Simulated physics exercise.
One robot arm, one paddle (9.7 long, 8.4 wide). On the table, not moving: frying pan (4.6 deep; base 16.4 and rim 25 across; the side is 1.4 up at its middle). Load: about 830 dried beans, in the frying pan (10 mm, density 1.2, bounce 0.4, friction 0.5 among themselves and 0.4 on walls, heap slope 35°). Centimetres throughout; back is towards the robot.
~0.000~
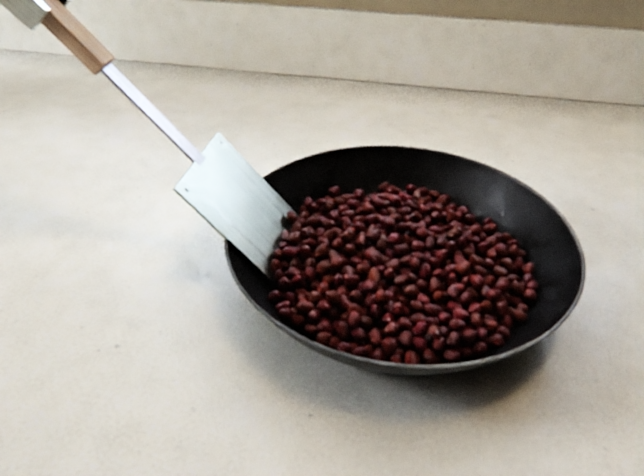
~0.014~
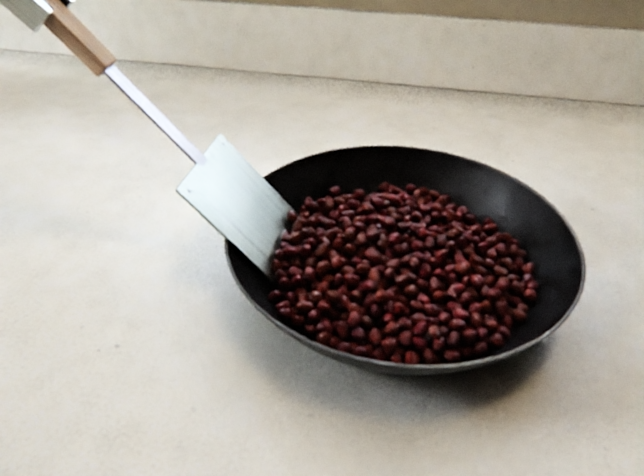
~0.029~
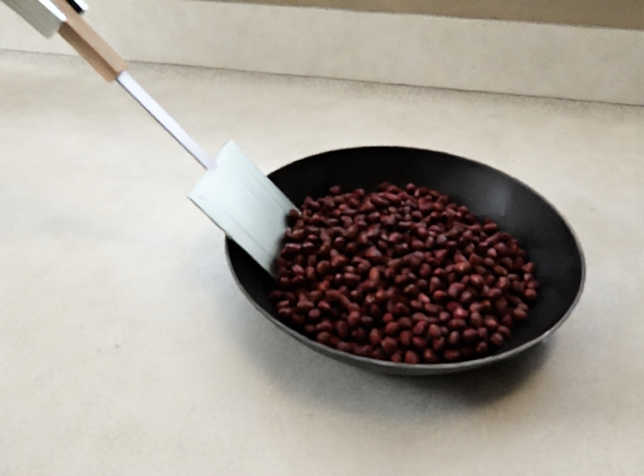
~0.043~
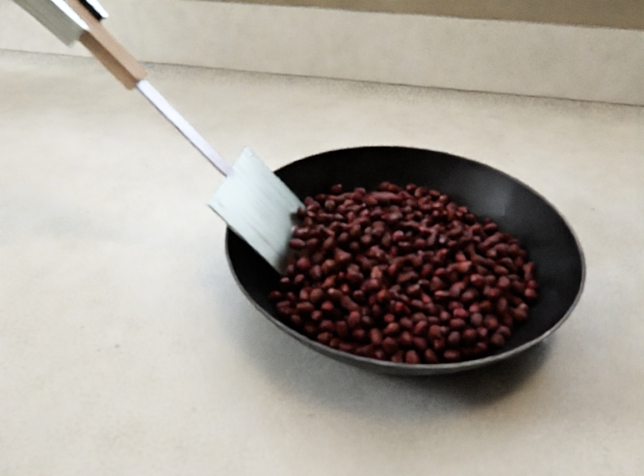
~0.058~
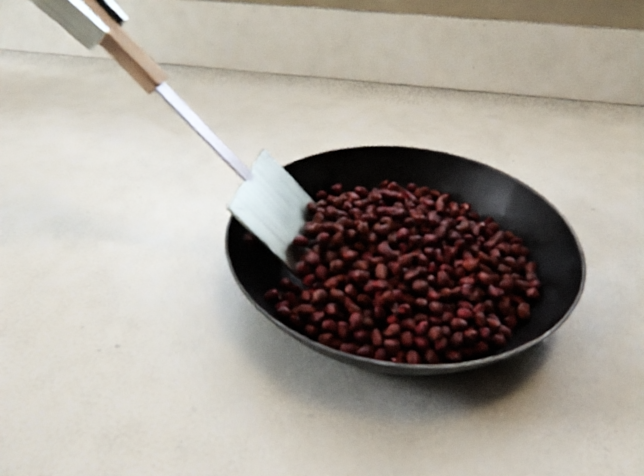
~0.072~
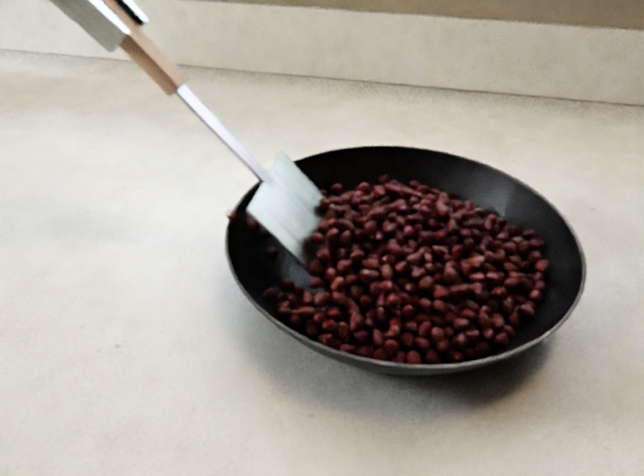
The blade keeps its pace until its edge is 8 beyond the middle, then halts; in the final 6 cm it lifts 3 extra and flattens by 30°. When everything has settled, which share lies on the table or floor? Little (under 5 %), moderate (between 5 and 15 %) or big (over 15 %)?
Answer: Big; over 15 % of the dried beans finish on the table or floor.
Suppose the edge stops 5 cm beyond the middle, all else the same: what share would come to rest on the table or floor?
In that case some 10 per cent.
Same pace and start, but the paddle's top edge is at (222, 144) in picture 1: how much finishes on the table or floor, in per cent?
Some 25 per cent.
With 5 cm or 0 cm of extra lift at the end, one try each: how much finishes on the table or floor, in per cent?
Some 25 and 10 per cent.
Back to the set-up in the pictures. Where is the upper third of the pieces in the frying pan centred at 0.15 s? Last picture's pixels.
At about (477, 241).
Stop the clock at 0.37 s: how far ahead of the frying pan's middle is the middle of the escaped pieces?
Roughly 16 cm.
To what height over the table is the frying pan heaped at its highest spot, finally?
About 6.0 cm.
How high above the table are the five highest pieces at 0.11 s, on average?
Roughly 7 cm.
After 0.11 s, sloping 48°, highest piece 9 above the table; 830 in the frying pan, 2 on the blade or in flight.
After 0.15 s, sloping 37°, highest piece 12 above the table; 829 in the frying pan, 3 on the blade or in flight.
After 0.37 s, sloping 18°, highest piece 7 above the table; 642 in the frying pan, 151 on the table or floor, 39 on the blade or in flight.
After 1.42 s, sloping 18°, highest piece 6 above the table; 636 in the frying pan, 196 on the table or floor.
At rest, 636 in the frying pan, 196 on the table or floor. That is 24 % on the table or floor.
